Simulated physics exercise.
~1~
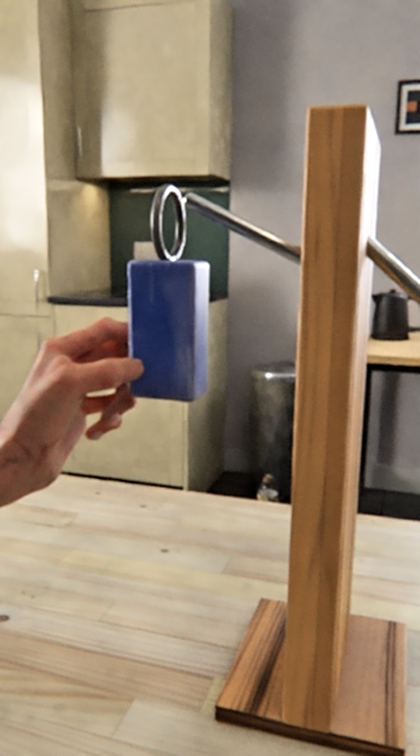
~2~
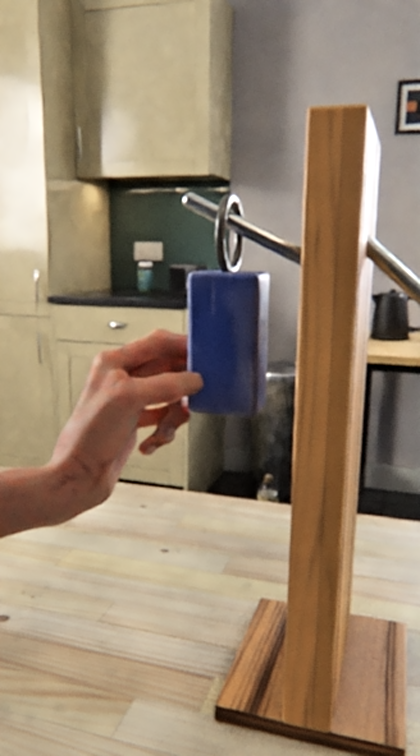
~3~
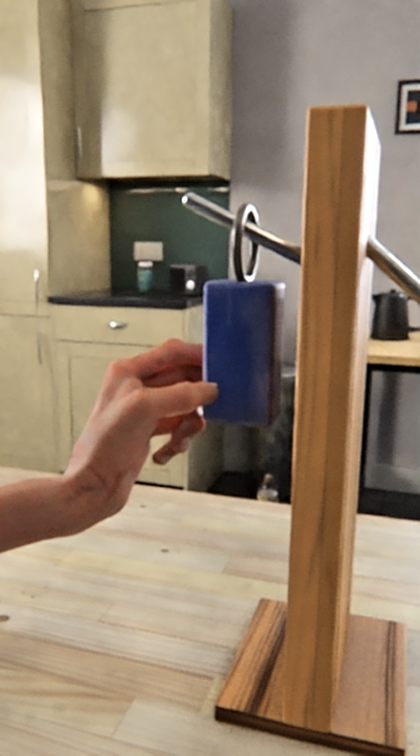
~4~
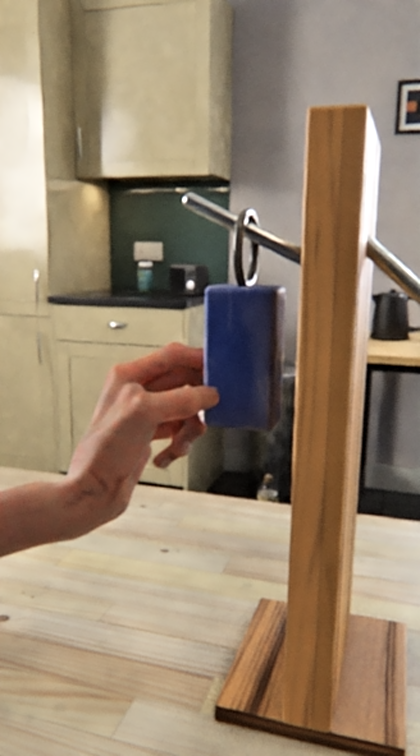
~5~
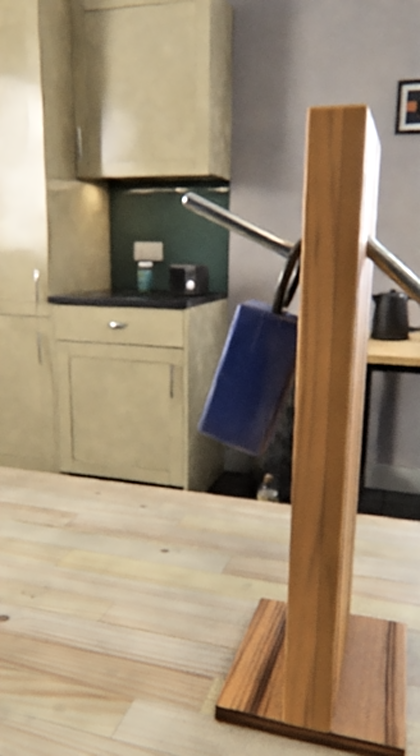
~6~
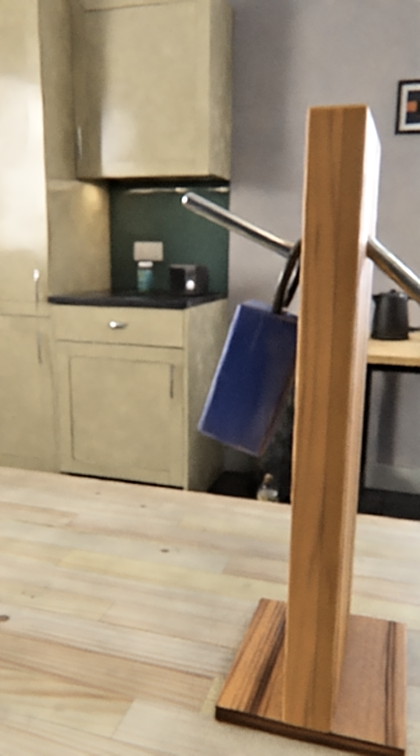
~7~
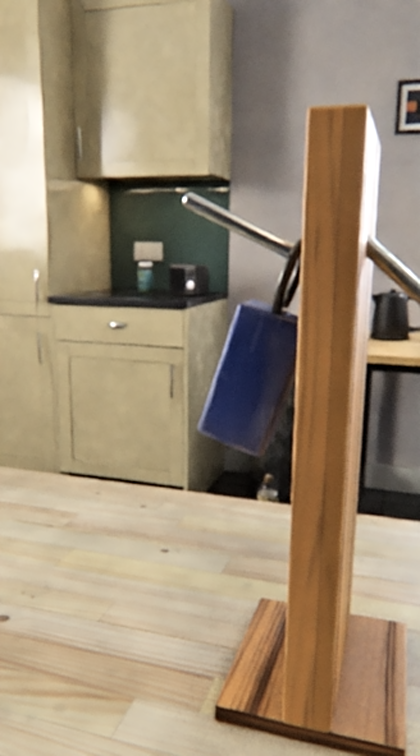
A blue block with a metal ring on top was guided by a hand onto the sloping metal peg of a wooden stand, moving right and slightly down, then was let go and hung there tilted against the post.
